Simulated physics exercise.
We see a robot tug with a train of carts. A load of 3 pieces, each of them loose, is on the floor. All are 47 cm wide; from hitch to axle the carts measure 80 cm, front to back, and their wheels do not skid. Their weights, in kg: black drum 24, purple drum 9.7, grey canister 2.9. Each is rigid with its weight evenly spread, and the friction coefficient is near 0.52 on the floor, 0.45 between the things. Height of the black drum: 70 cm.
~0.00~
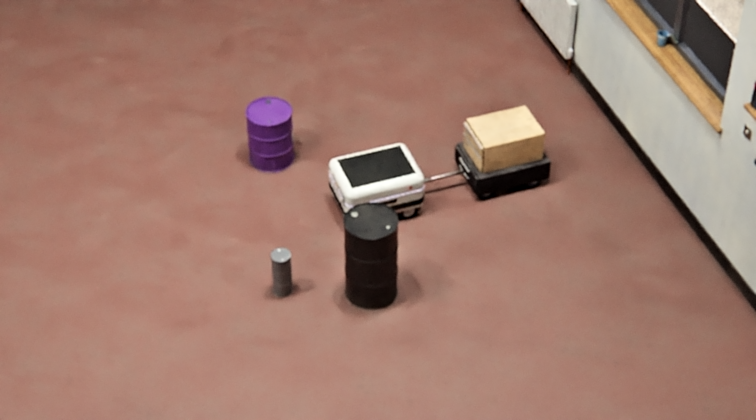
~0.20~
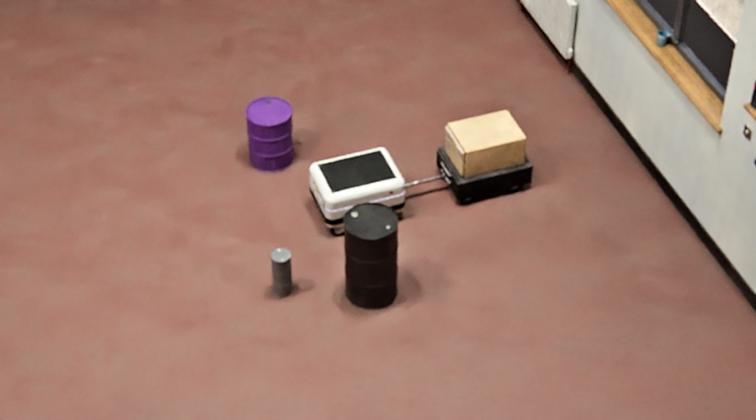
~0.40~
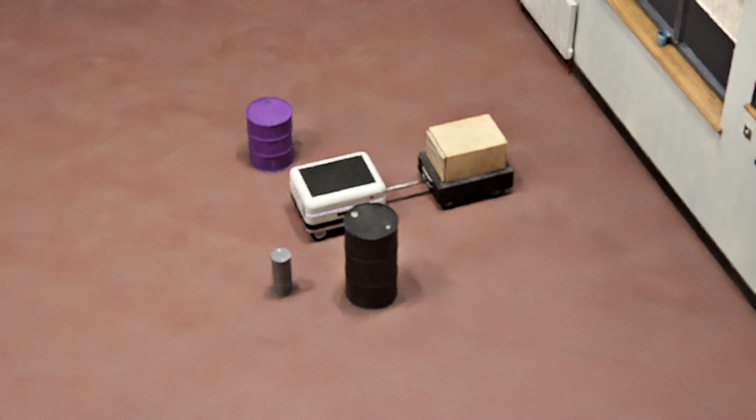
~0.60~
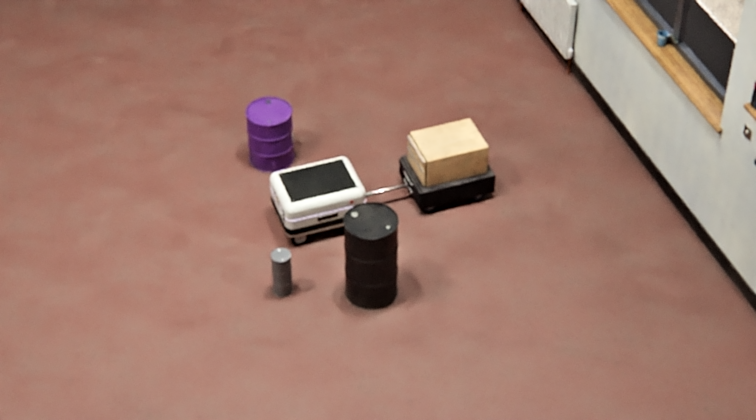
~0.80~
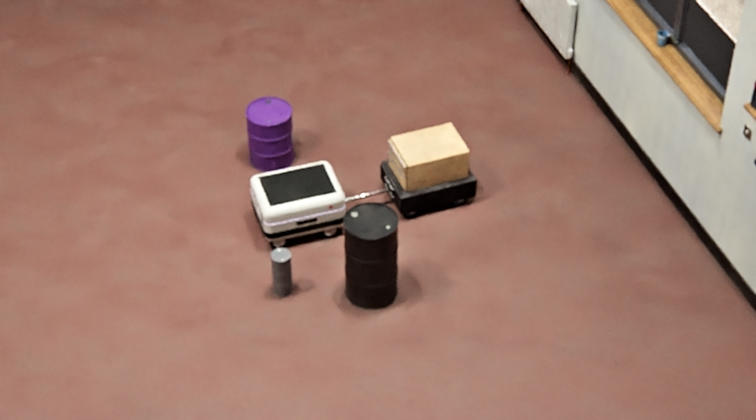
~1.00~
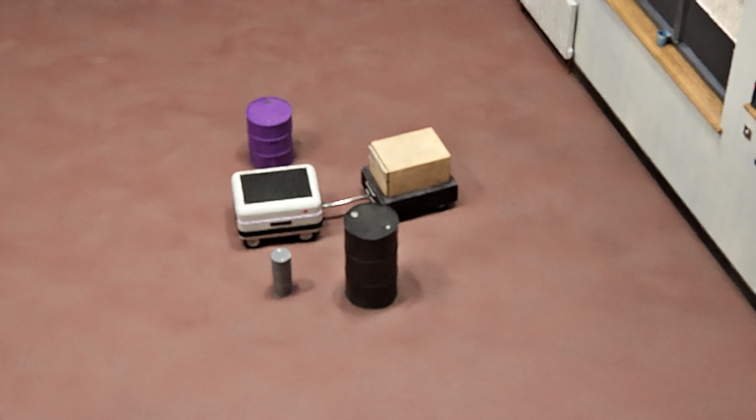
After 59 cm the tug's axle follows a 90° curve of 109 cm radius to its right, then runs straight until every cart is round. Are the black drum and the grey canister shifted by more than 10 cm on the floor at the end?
The black drum keeps its place, the grey canister keeps its place.
After 1.80 s, 140 cm covered.
After 2.80 s, 218 cm covered.
After 4.10 s, 320 cm covered.
At rest (5.6 s), all 3 in place, give or take 10 cm. Seen from the same camera at the end, black drum near (371, 257), grey canister near (282, 273).
